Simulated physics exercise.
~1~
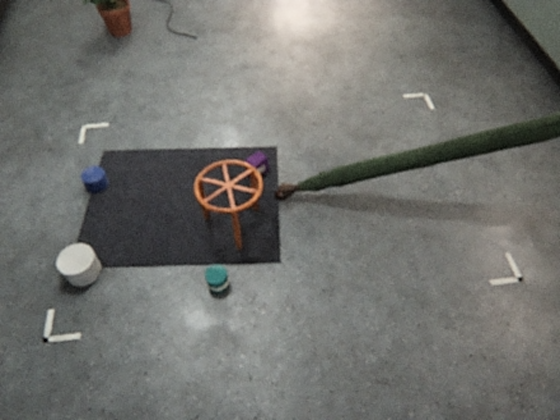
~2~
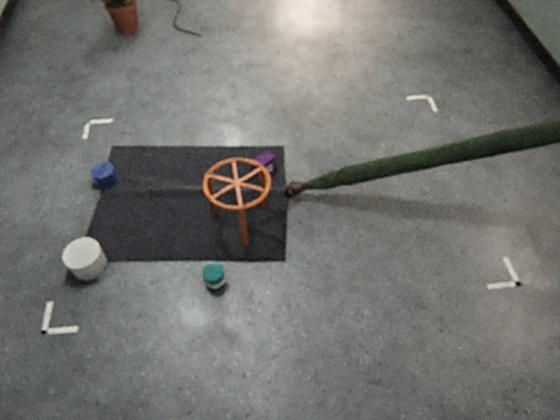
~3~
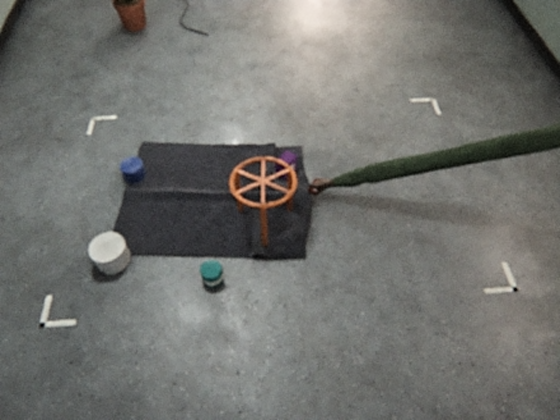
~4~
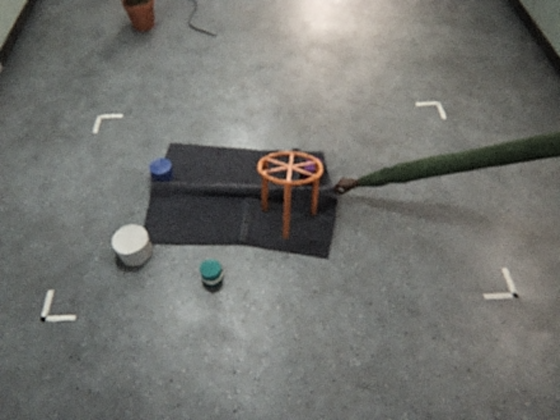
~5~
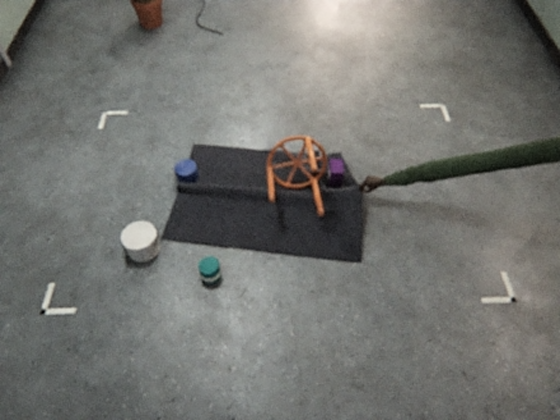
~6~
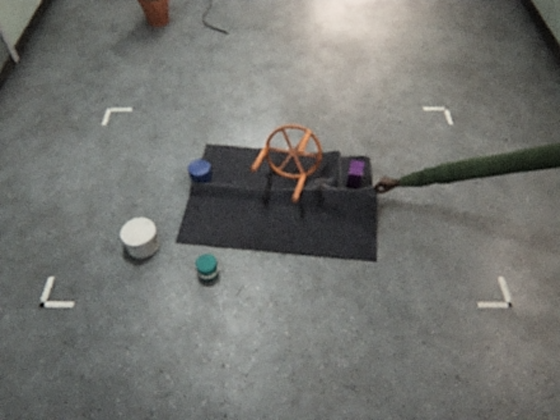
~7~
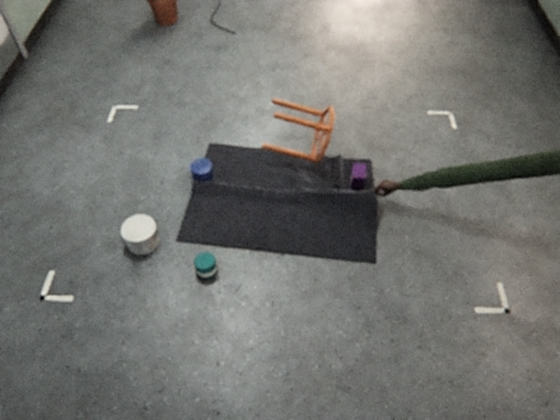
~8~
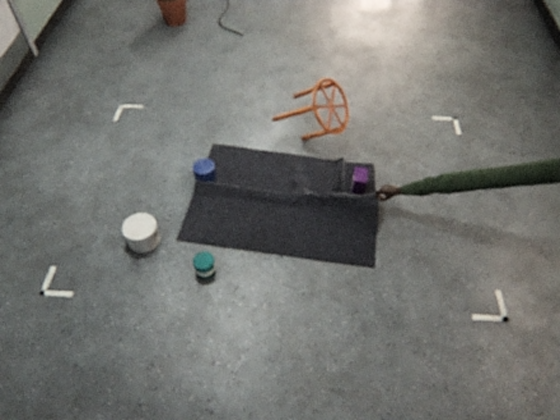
In a grey hallway seen from above, with white tape corners on the floor, an orange stool and a purple carton stand on a dark rug, with a blue tub at its left edge. A white bin sits near the lower left corner and a teal pot in front. A long green arm at the right edge of the rug drags it rightward, carrying these things along while the teal pot stays put. The rug wrinkles, and the stool turns, tips over and tumbles off the back. It ends lying on its side behind the rug, the carton and tub still on the fabric and the bin left beside it.
